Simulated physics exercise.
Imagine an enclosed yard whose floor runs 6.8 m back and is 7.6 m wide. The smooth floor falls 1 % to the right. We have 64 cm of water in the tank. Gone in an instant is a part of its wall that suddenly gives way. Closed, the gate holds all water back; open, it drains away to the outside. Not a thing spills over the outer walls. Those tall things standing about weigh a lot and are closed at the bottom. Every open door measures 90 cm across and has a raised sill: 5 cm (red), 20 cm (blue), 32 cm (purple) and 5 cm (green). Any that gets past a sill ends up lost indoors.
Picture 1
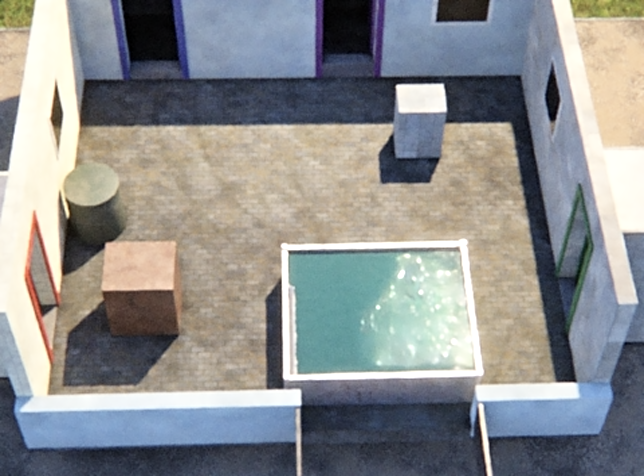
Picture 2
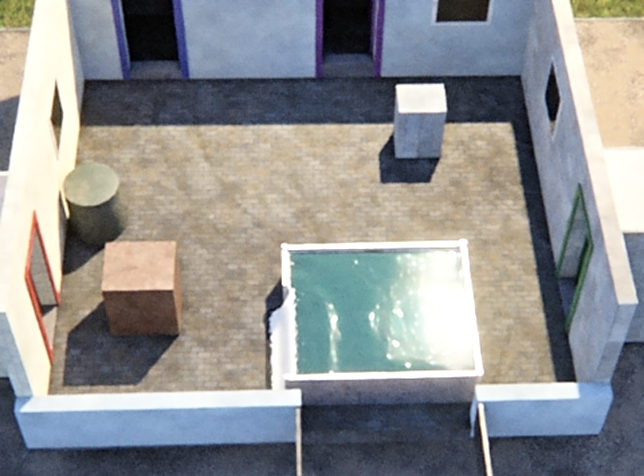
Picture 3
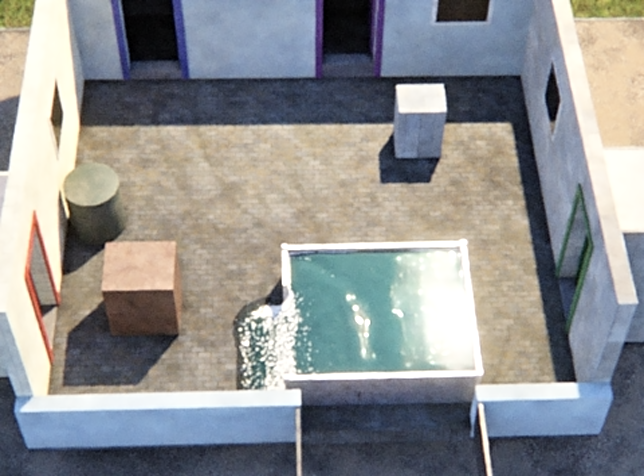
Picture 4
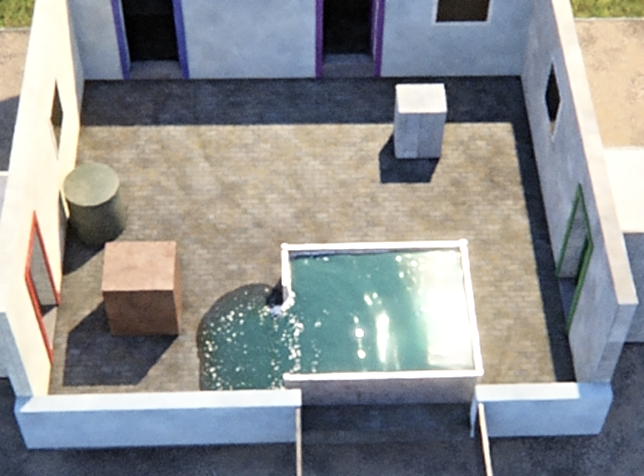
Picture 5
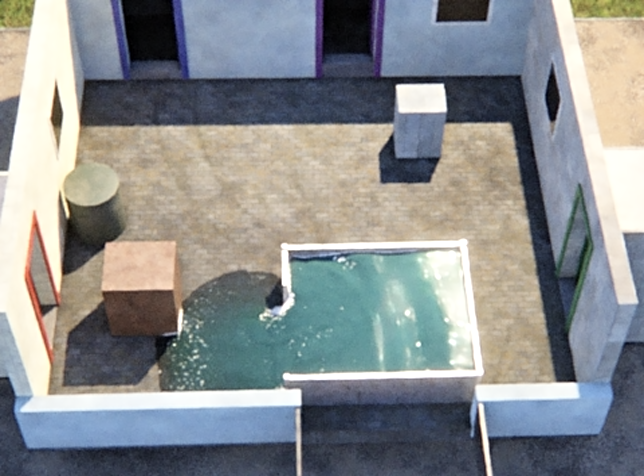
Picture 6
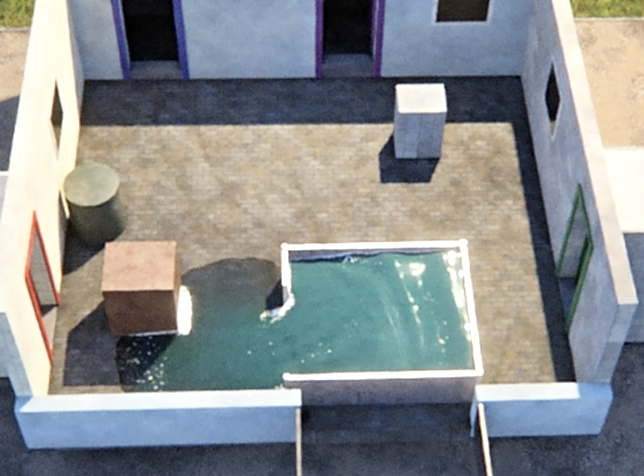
The video shows a walled courtyard with a rectangular tank of still water, a brown block, a pale block and a green cylinder; water then pours from the tank's left side and spreads left across the paving, reaching the brown block.
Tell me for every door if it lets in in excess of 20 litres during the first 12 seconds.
In the first 12 seconds the red door lets in over 20 litres; the blue door does not let in over 20 litres; the purple door does not let in over 20 litres; the green door does not let in over 20 litres.
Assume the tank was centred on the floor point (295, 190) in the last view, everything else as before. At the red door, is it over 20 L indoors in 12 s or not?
Red: Too much.
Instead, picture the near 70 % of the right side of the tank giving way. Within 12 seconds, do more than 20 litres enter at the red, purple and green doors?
Red: Within the limit; purple: Within the limit; green: Exceeding the limit.
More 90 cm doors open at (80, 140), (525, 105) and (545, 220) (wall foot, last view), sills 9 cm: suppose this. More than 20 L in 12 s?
Per doorway, in order: Insufficient / sufficient / insufficient.
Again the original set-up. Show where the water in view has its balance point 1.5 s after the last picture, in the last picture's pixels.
The water's centre sits at about (281, 346).
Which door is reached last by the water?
Lab note: Last arrival at the green door.
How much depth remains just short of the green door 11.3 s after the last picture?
Around 5.5 cm there.
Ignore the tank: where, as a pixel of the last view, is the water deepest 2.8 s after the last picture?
In the last picture, around (65, 248).
Then, 0.7 s after the last picture water covers 15 % of the floor and is deepest (44 cm) near (45, 421); red door 9 cm at the sill, 13 L in, blue door not reached, purple door not reached, green door not reached.
Then, 1.5 s after the last picture water covers 25 % of the floor and is deepest (48 cm) near (73, 398); red door 22 cm at the sill, 68 L in, blue door not reached, purple door not reached, green door not reached.
Then, 2.8 s after the last picture water covers 45 % of the floor and is deepest (44 cm) near (65, 248); red door 23 cm at the sill, 243 L in, blue door not reached, purple door not reached, green door not reached.
Then, 6.3 s after the last picture water covers 75 % of the floor and is deepest (16 cm) near (238, 417); red door 12 cm at the sill, 463 L in, blue door 3 cm at the sill, 0 L in, purple door 8 cm at the sill, 0 L in, green door not reached.
Then, 11.3 s after the last picture water covers 95 % of the floor and is deepest (15 cm) near (524, 100); red door 5 cm at the sill, 519 L in, blue door 5 cm at the sill, 0 L in, purple door 8 cm at the sill, 0 L in, green door 5 cm at the sill, 0 L in.
